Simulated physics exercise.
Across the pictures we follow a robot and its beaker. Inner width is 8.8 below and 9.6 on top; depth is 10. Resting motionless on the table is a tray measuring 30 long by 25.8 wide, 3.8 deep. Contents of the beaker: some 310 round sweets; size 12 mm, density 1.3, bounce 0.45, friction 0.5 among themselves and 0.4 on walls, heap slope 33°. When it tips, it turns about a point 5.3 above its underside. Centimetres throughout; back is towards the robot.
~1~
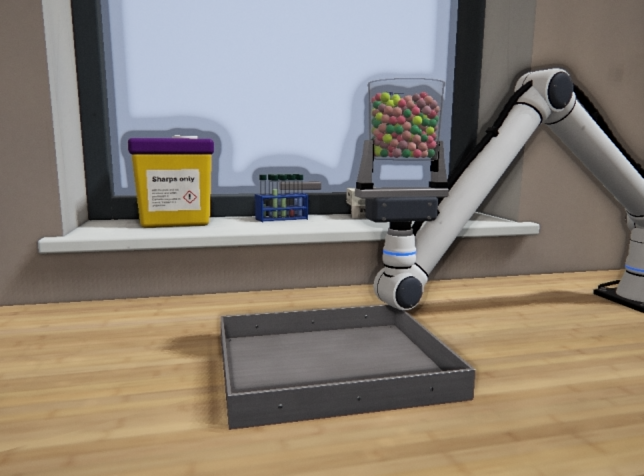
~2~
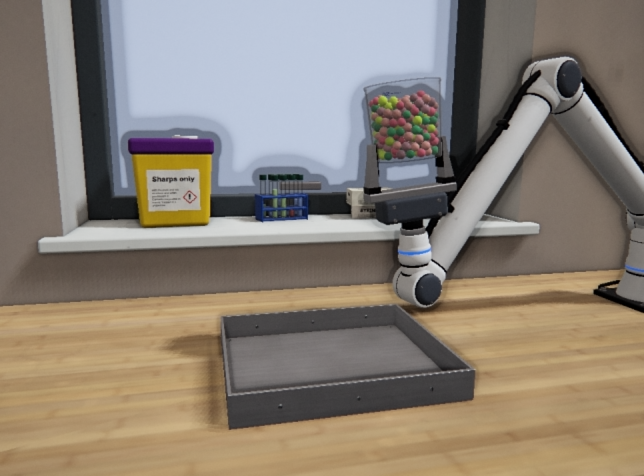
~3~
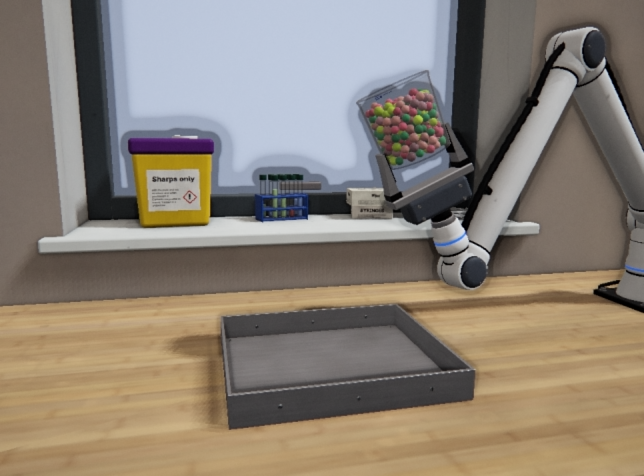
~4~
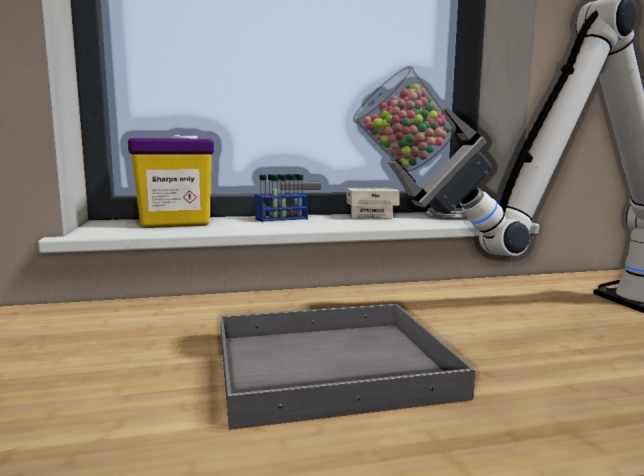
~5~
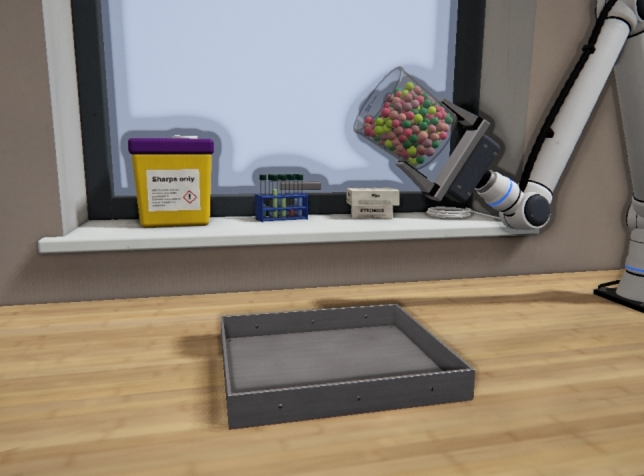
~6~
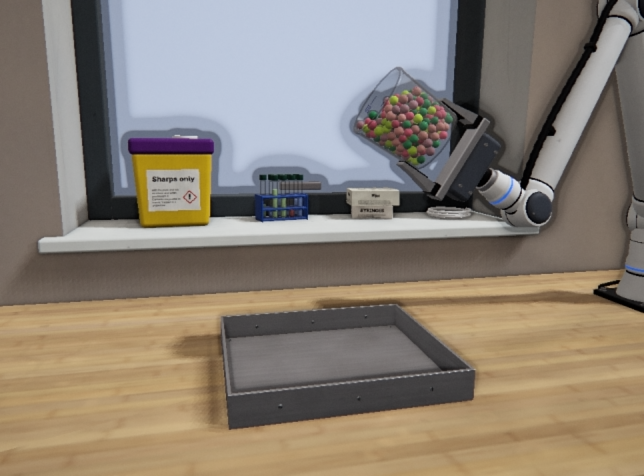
By a window, a robot arm steadily tilts a clear beaker of colourful sweets leftward.
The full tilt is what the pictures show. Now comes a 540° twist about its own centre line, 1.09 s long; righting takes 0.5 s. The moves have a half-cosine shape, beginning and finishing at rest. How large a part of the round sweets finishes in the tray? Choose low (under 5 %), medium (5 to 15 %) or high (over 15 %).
Low - under 5 %.
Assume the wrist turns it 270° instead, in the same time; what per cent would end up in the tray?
It would be roughly 5 percent.
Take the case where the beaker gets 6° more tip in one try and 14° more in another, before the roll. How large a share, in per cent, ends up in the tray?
About 10 and 20 per cent.
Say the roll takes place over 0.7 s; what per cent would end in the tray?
It would be near 0 per cent.
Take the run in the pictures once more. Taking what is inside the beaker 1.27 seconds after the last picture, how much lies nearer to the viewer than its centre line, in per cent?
The answer works out at some 55 percent.
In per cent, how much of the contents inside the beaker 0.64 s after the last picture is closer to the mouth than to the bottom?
Roughly 45 percent.
Then, 0.64 s later, tipped 58°, highest piece 40 above the table; 302 in the beaker, 2 in the tray, 3 in flight or on a rim.
Then, 1.27 s later, tipped 41°, highest piece 38 above the table; 300 in the beaker, 7 in the tray.
Then, 1.79 s later, upright, highest piece 40 above the table; 300 in the beaker, 7 in the tray.
Then, 2.49 s later, upright, highest piece 40 above the table; 300 in the beaker, 7 in the tray.
At rest, 300 in the beaker, 7 in the tray. That is 2 % in the tray.
